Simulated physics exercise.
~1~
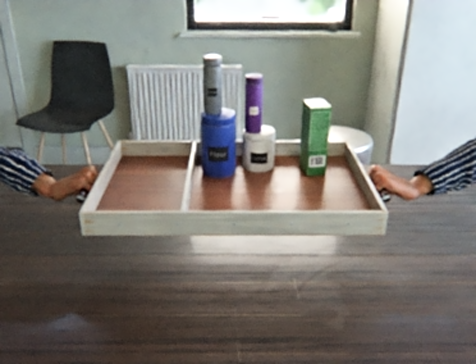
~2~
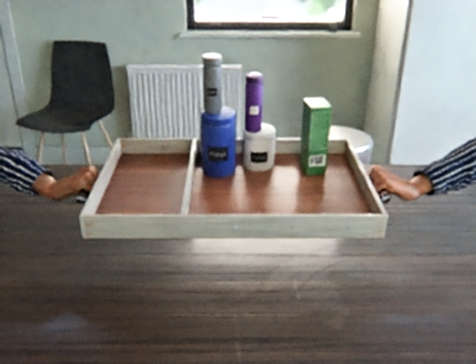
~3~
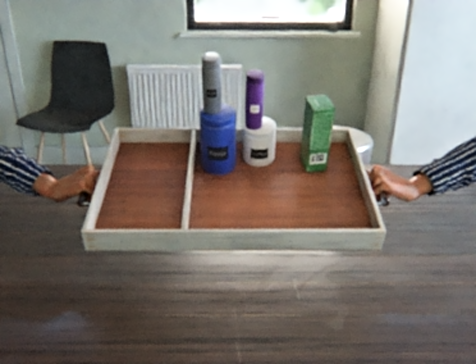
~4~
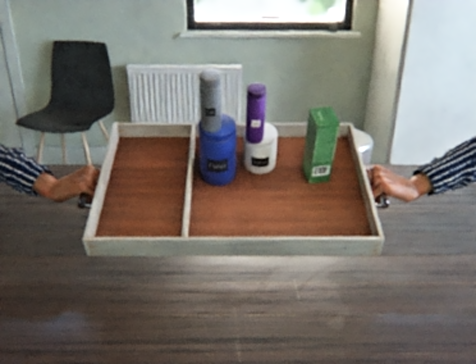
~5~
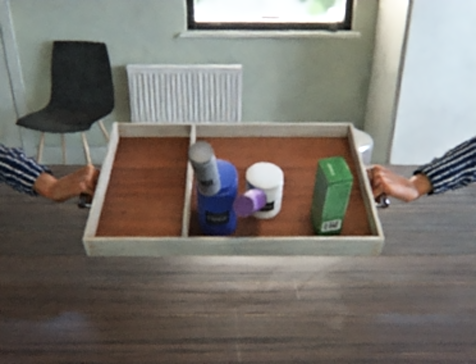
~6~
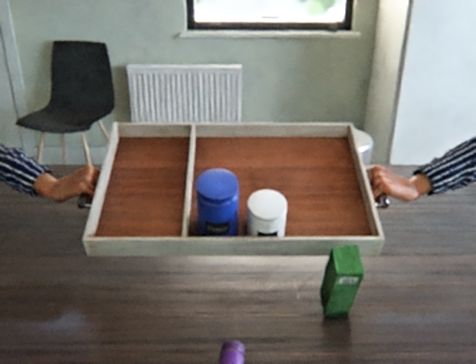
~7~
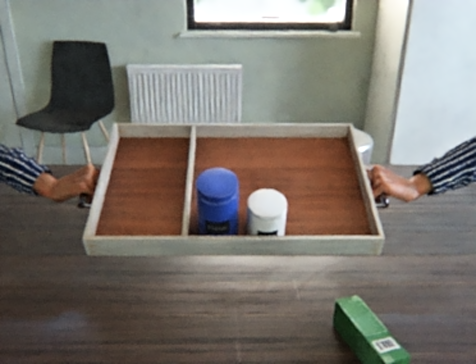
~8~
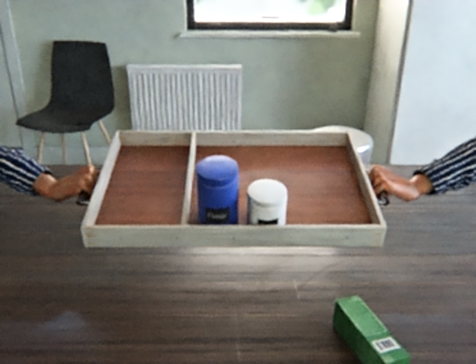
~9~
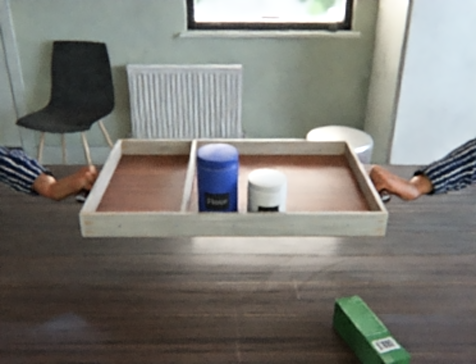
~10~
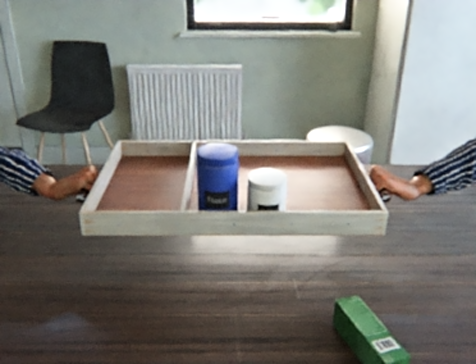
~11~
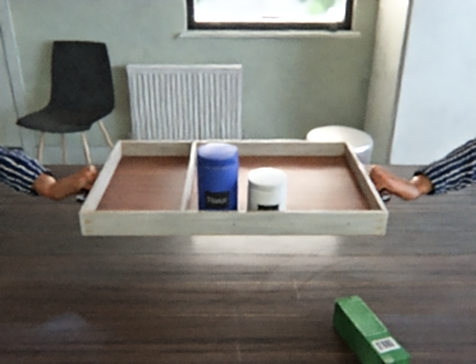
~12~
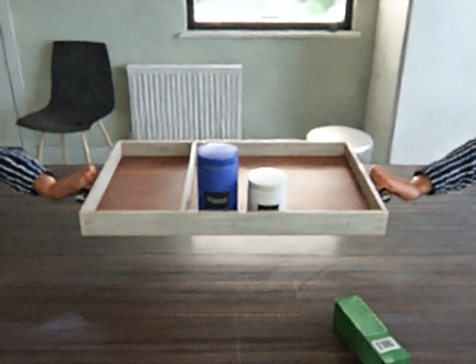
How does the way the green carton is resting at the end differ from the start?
At the start the green carton stands upright on the tray, but at the end it lies on its side on the table below.
Over a table, hands tip a tray, spill three items, and level it with two jars.
